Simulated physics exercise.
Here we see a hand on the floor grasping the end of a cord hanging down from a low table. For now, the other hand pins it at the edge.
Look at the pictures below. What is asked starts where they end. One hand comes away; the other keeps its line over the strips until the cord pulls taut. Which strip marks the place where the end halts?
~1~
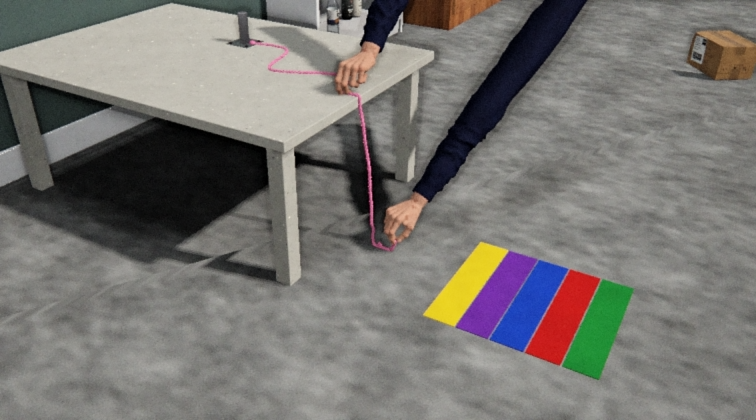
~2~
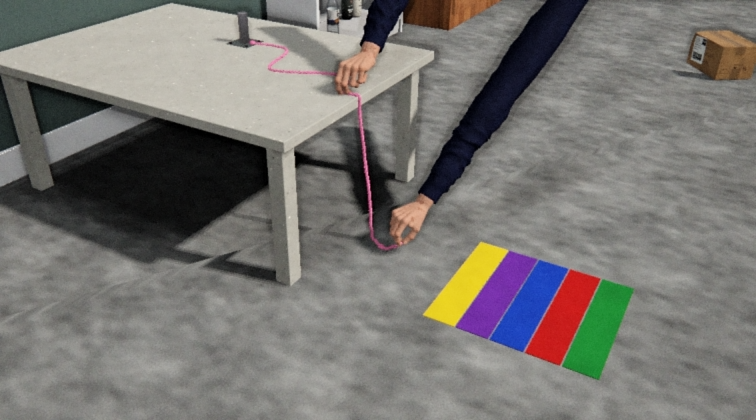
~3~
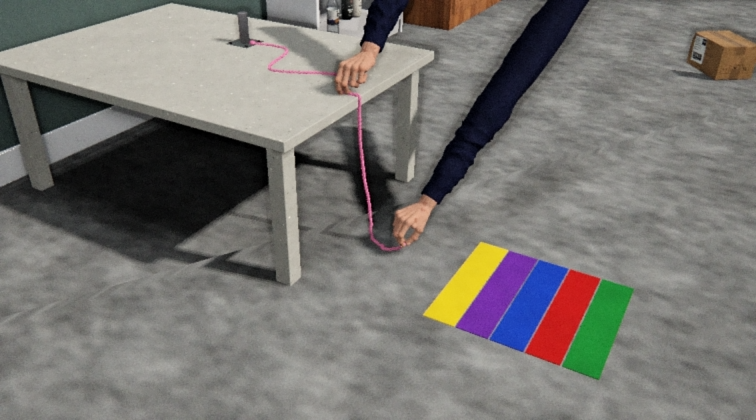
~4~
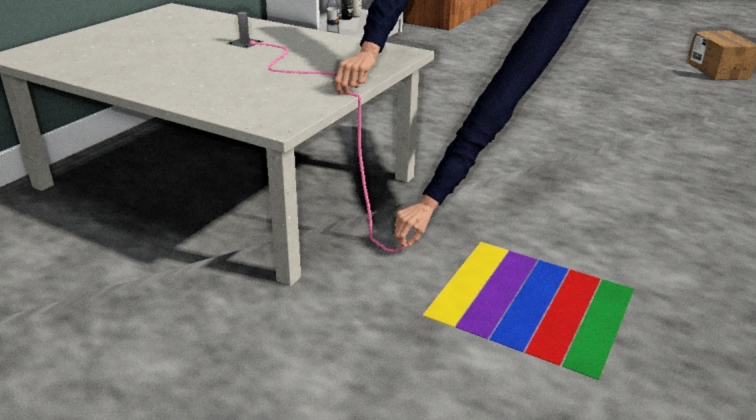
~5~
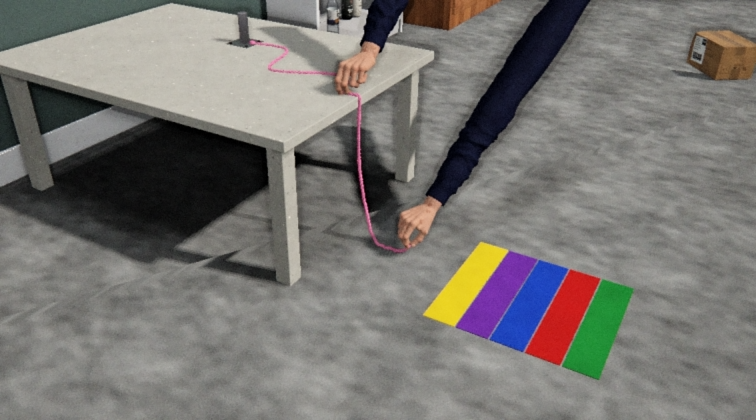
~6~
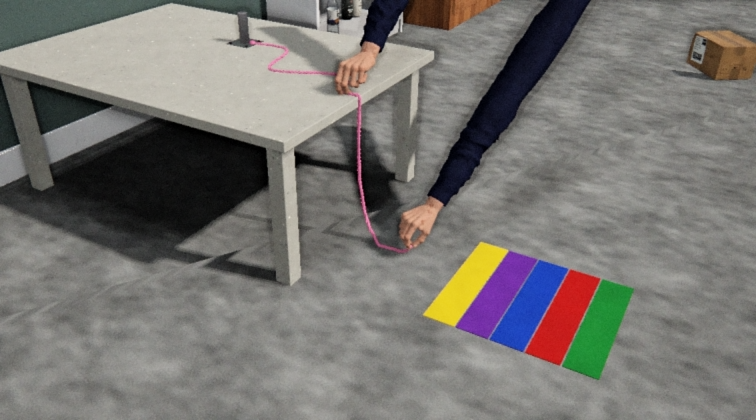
The red strip does.
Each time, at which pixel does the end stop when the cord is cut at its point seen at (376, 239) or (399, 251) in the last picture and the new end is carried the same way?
Around (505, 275) for the first cut and around (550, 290) for the second.
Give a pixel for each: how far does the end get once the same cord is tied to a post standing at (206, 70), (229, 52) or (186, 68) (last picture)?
In order, the pixels are (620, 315), (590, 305) and (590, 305).
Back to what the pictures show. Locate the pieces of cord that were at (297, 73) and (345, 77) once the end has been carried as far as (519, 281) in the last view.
First mark (336, 77), second mark (369, 96).
Soon after, end near (519, 281); over purple.
Then, end near (554, 292); over red.
At full stretch, end near (576, 299); over red. Over red.
